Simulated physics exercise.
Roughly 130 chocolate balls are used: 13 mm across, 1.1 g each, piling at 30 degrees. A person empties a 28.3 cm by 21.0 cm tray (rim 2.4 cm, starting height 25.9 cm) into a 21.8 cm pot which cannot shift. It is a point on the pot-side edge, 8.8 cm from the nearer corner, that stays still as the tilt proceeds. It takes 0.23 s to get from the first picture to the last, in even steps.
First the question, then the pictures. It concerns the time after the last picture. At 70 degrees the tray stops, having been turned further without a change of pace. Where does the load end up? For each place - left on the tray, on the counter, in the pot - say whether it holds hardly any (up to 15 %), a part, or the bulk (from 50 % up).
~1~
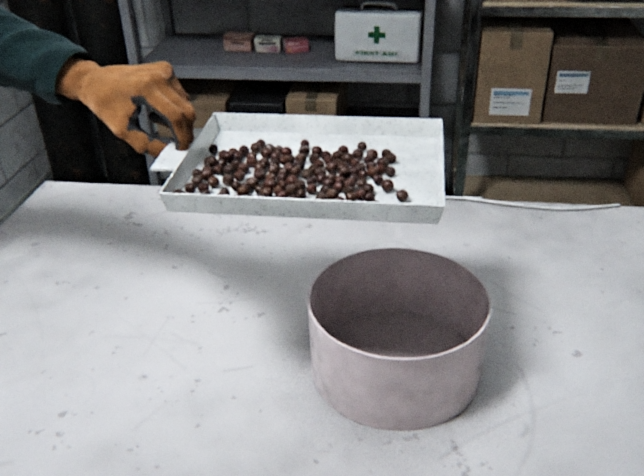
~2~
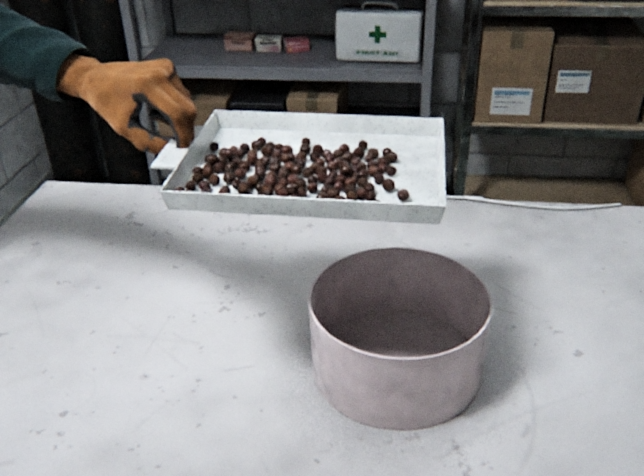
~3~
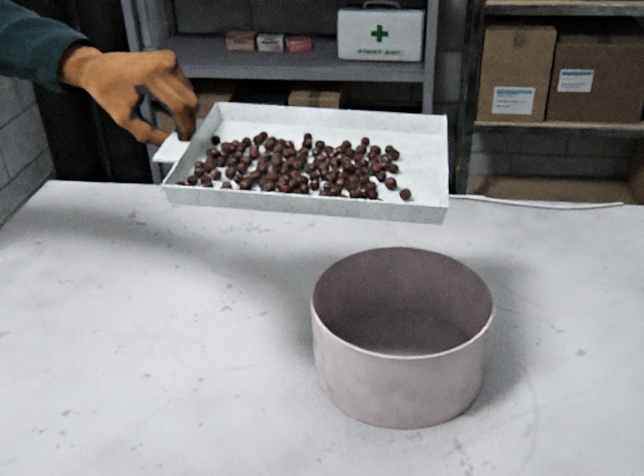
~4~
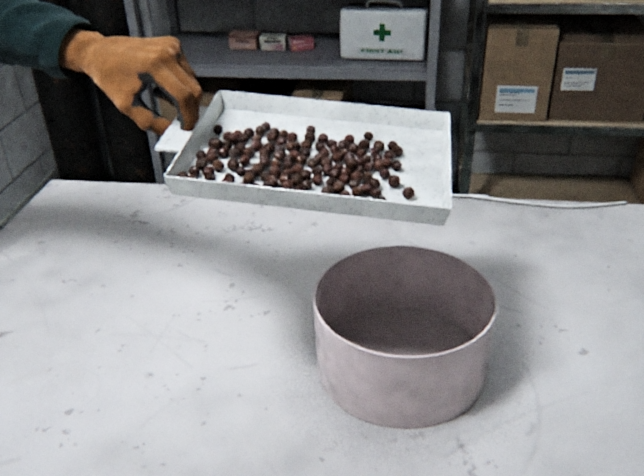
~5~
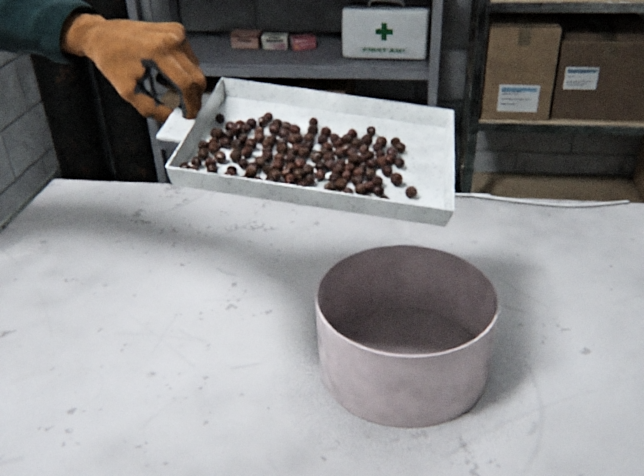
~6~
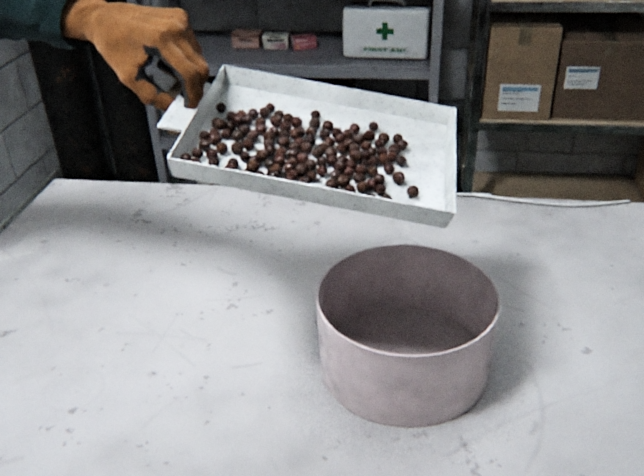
Tray: The bulk; counter: Hardly any; pot: Hardly any.
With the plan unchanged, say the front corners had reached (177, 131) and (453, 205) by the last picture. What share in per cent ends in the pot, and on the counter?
Pot 0, counter 10.
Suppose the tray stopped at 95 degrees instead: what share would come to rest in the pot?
Estimated share: About 60 %.
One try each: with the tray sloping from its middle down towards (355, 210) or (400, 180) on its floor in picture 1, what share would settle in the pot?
First try: About 0 percent; second try: About 0 percent.
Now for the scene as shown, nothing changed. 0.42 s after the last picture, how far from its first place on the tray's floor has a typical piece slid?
By then it sits near 7 cm from where it began.
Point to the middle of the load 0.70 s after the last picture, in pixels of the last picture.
Expected load position: Near (401, 158).
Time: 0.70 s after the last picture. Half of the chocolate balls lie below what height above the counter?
Some 32 cm.
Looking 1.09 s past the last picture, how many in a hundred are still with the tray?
About 95% of the load.
Then, 0.42 s after the last picture, tilt 39 degrees; the tray holds 100 %, the pot 0 %.
Then, 0.70 s after the last picture, tilt 58 degrees; the tray holds 100 %, the pot 0 %.
Then, 1.09 s after the last picture, tilt 70 degrees; the tray holds 95 %, the pot 0 %.
In the end, tray 95 %, counter 5 %, pot 0 %.
